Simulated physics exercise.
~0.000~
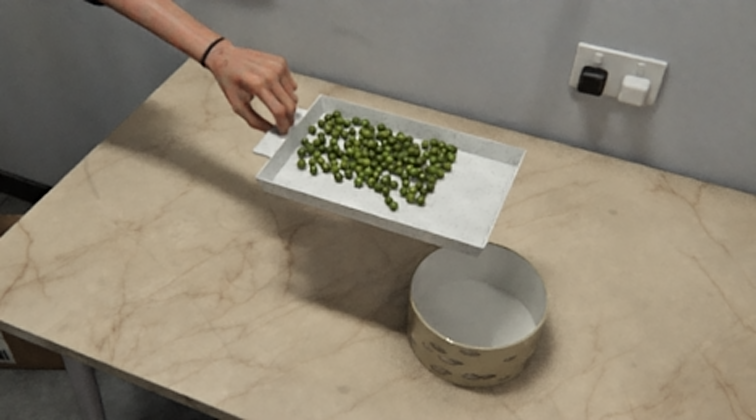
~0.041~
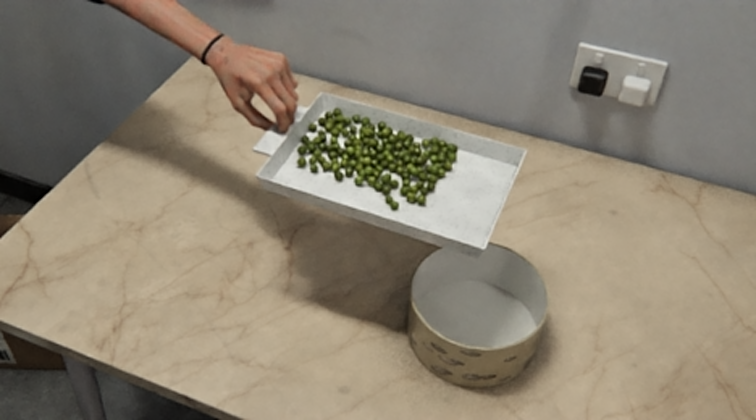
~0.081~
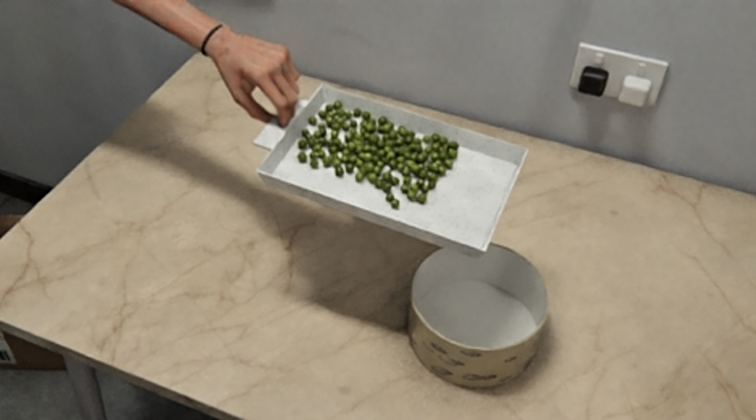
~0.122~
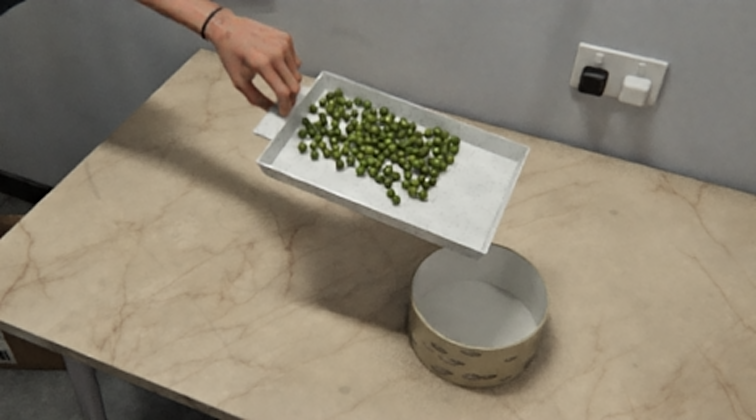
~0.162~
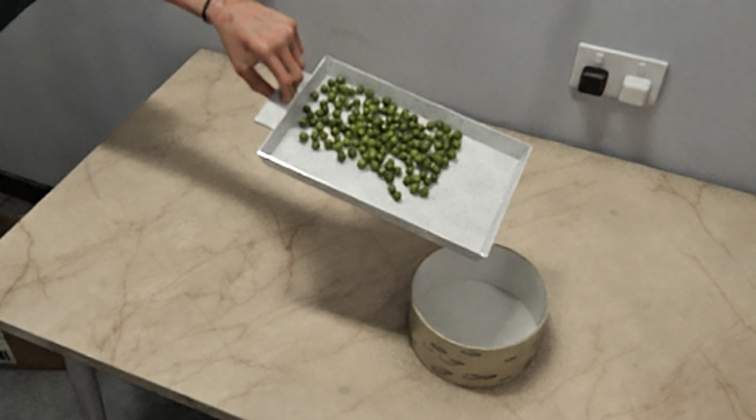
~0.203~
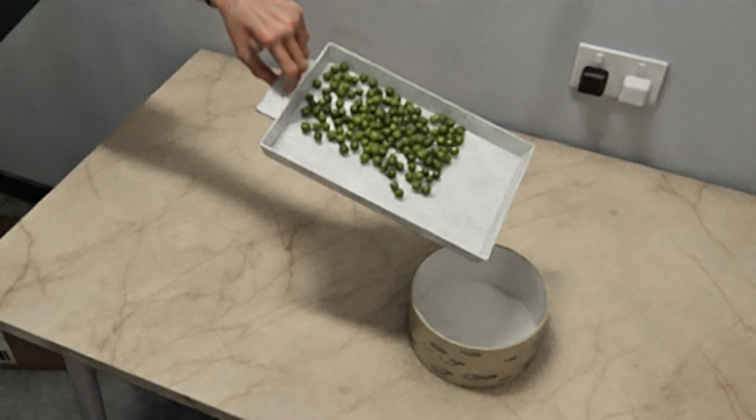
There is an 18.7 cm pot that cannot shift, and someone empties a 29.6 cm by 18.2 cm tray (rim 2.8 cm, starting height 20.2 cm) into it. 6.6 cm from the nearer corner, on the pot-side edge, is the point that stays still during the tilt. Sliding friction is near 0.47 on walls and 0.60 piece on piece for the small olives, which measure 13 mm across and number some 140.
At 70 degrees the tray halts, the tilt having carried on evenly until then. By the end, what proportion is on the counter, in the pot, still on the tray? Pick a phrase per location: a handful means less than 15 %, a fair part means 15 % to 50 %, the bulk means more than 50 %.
Counter: A fair part, pot: A fair part, left on the tray: A fair part.
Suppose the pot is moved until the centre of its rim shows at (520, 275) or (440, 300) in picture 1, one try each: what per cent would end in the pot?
Some 10 and 20 per cent.
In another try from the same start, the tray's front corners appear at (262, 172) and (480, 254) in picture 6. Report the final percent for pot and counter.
The pot gets 20 and the counter 5.
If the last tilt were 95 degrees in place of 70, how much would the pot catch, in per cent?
I'd say close to 70 percent.
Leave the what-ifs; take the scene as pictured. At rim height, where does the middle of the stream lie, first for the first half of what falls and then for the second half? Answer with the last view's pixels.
Roughly (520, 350) to start, and after that (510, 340).
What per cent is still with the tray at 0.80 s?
It works out to near 35 per cent of the load.
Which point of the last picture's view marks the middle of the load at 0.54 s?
Around (463, 198).
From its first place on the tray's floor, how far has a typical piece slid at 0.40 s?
Displacement on the tray: About 3 cm.
After 0.40 s, tilt 45 degrees; the tray holds 100 %, the pot 0 %.
Then, at 0.54 s, tilt 64 degrees; the tray holds 100 %, the pot 0 %.
Then, at 0.80 s, tilt 70 degrees; the tray holds 35 %, the pot 20 %.
At rest (1.7 s), counter 40 %, pot 30 %, tray 30 %.
